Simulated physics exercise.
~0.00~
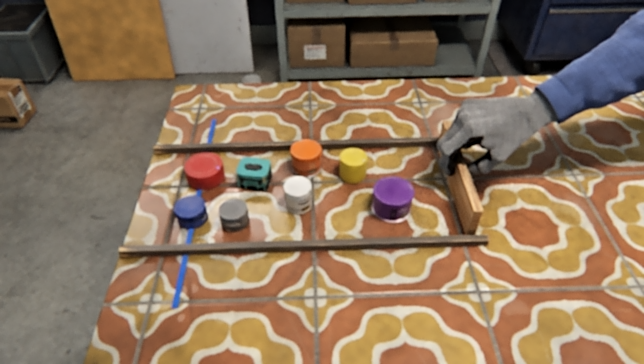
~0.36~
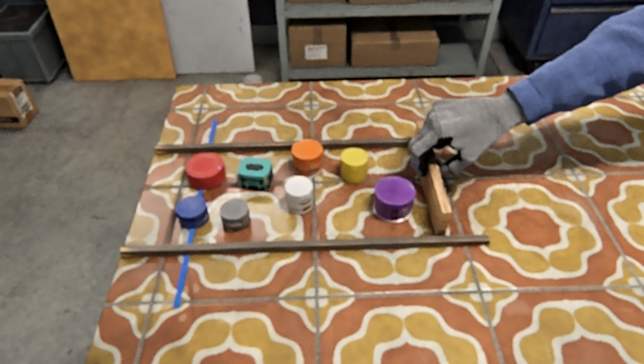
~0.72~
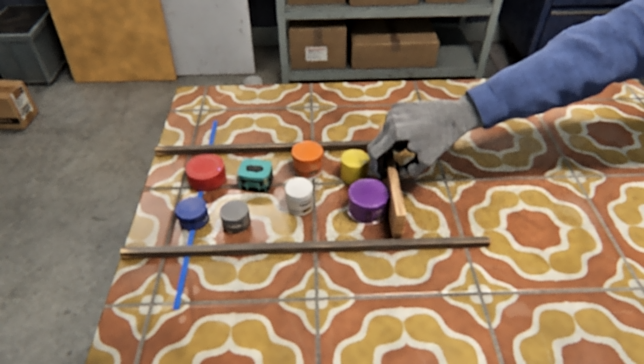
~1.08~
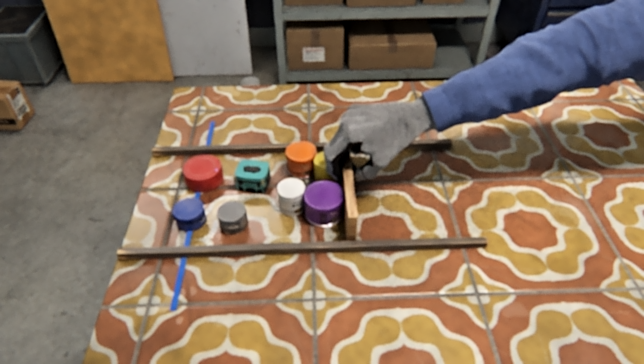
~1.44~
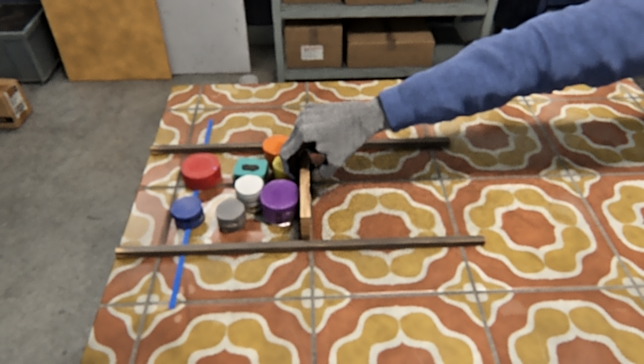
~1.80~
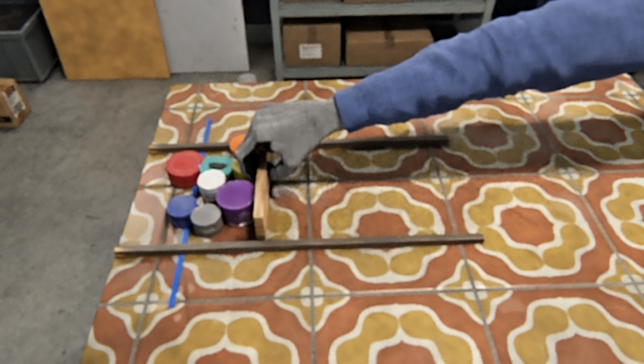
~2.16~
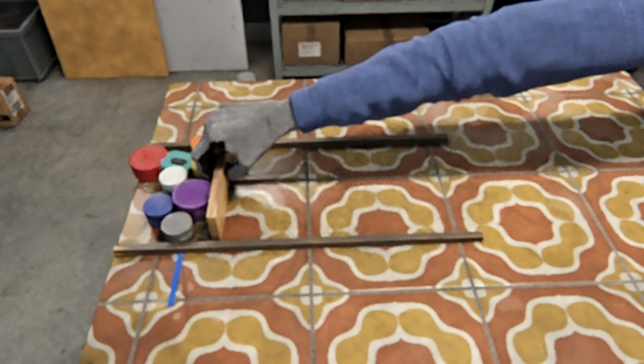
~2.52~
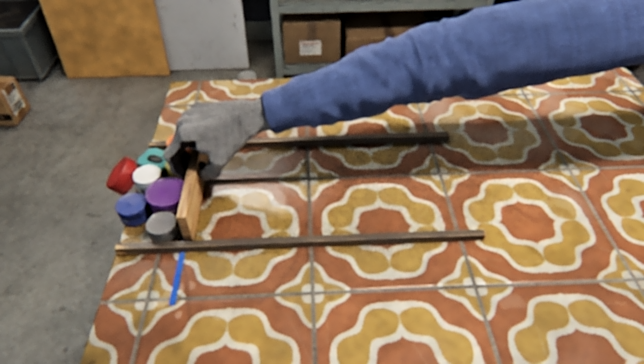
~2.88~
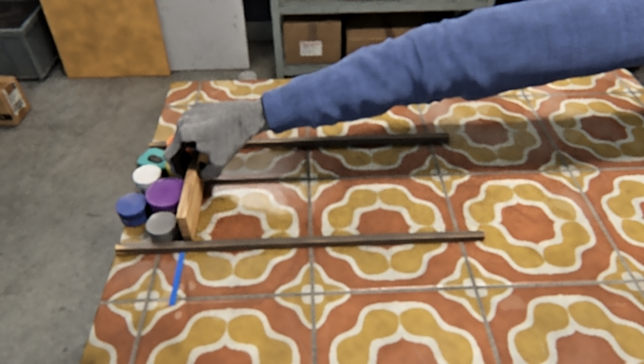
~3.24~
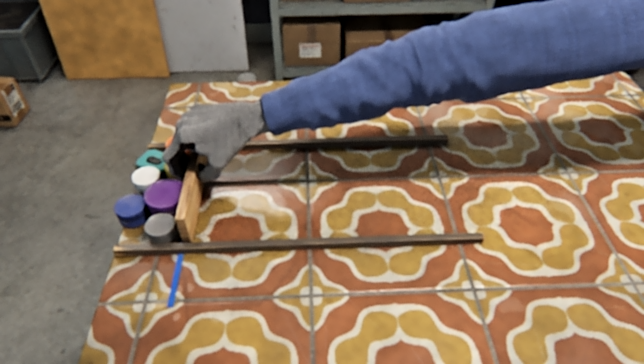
A gloved hand in a blue sleeve holds a small wooden board upright at the right of several round tubs and lids, on a table covered in orange and yellow patterned tiles, seen from above in a workshop. Red and blue pieces sit at the left near a strip of blue tape, with teal, orange, grey, white, yellow and purple ones between two dark rails. The hand slides the board left, gathering the purple tin, then the yellow lid and white tub, into a tight cluster. The bunch reaches the left edge, where the red lid tips and drops off. The board stops, and the others in view stay crowded at the edge.
